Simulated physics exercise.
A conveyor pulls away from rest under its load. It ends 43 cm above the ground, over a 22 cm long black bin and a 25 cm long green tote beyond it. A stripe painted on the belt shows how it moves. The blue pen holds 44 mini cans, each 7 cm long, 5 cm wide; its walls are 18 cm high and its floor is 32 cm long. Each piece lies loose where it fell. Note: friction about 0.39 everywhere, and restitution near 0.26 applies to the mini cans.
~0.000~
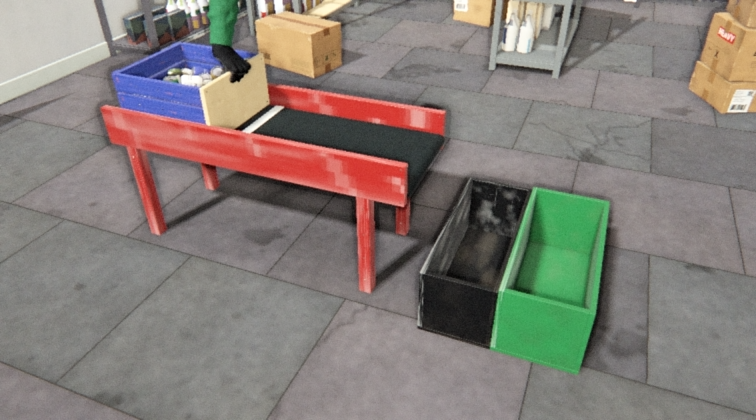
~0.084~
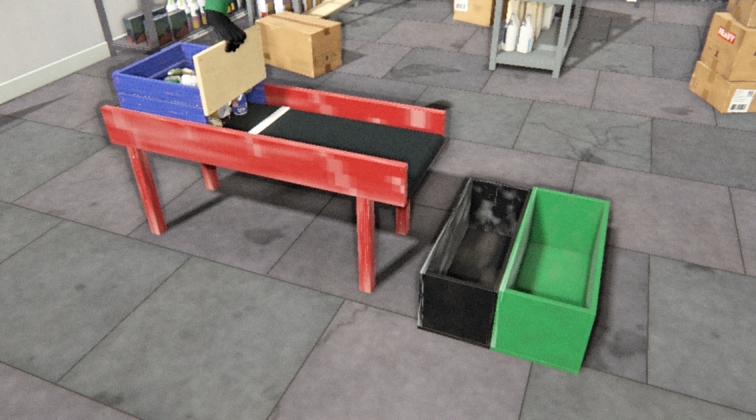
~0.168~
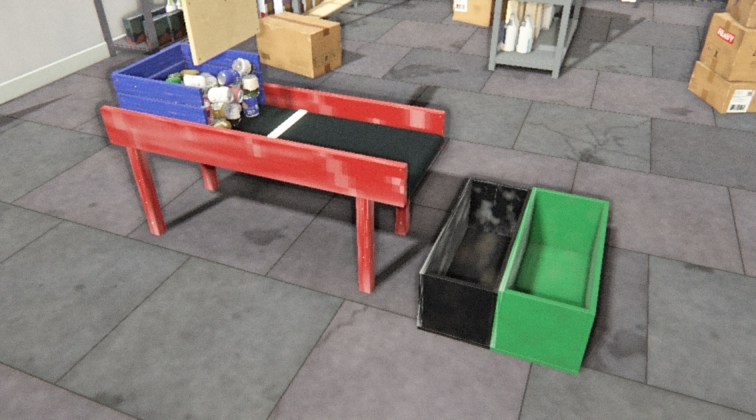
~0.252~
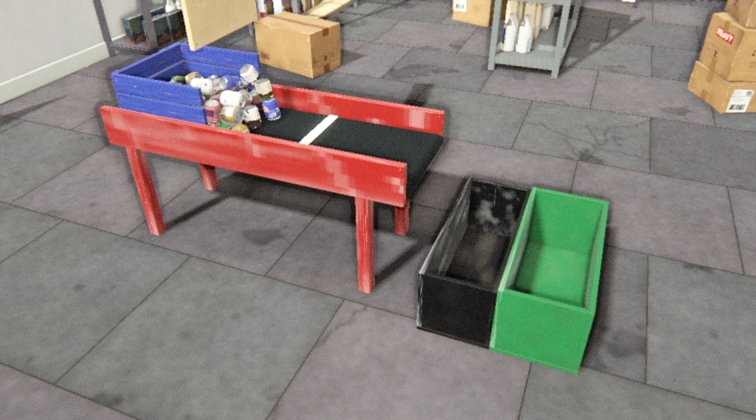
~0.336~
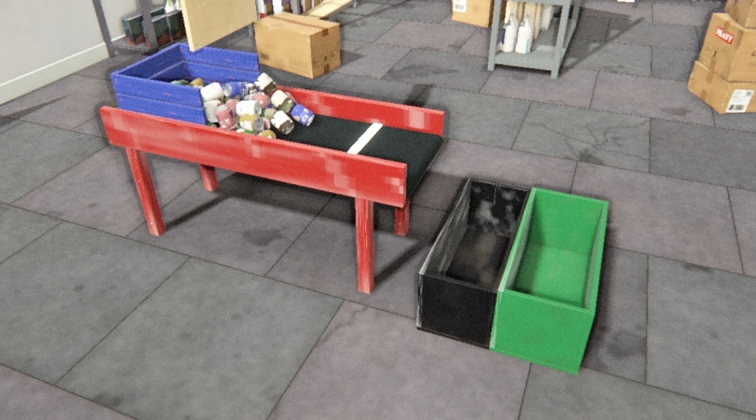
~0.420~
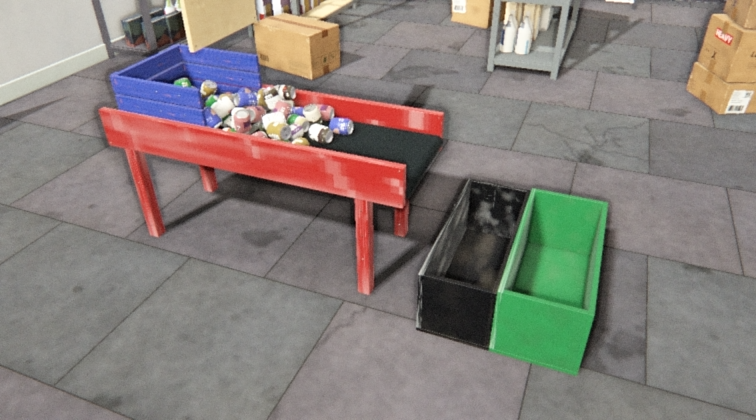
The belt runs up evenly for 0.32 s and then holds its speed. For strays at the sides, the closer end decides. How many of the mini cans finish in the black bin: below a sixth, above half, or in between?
Count for the black bin: Smaller than a sixth of the items land there.
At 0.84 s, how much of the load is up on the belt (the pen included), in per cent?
Around 45 %.
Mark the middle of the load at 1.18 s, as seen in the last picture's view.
Estimated centre in the last picture: (557, 272).
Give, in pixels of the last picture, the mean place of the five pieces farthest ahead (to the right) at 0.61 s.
Centre: About (429, 148) px.
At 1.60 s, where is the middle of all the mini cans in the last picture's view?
Centre: Approx. (550, 287).
After 0.61 s, 4 still in the blue pen, 38 on the belt and 2 in the air.
After 0.84 s, 4 in the green tote, 20 on the belt and 20 in the air.
After 1.18 s, 38 in the green tote, 1 on the belt and 5 in the air.
Final count (at 1.60 s), 1 in the black bin, 42 in the green tote and 1 on the ground beyond the green tote. Asked share, 1 of 44, 2 per cent.
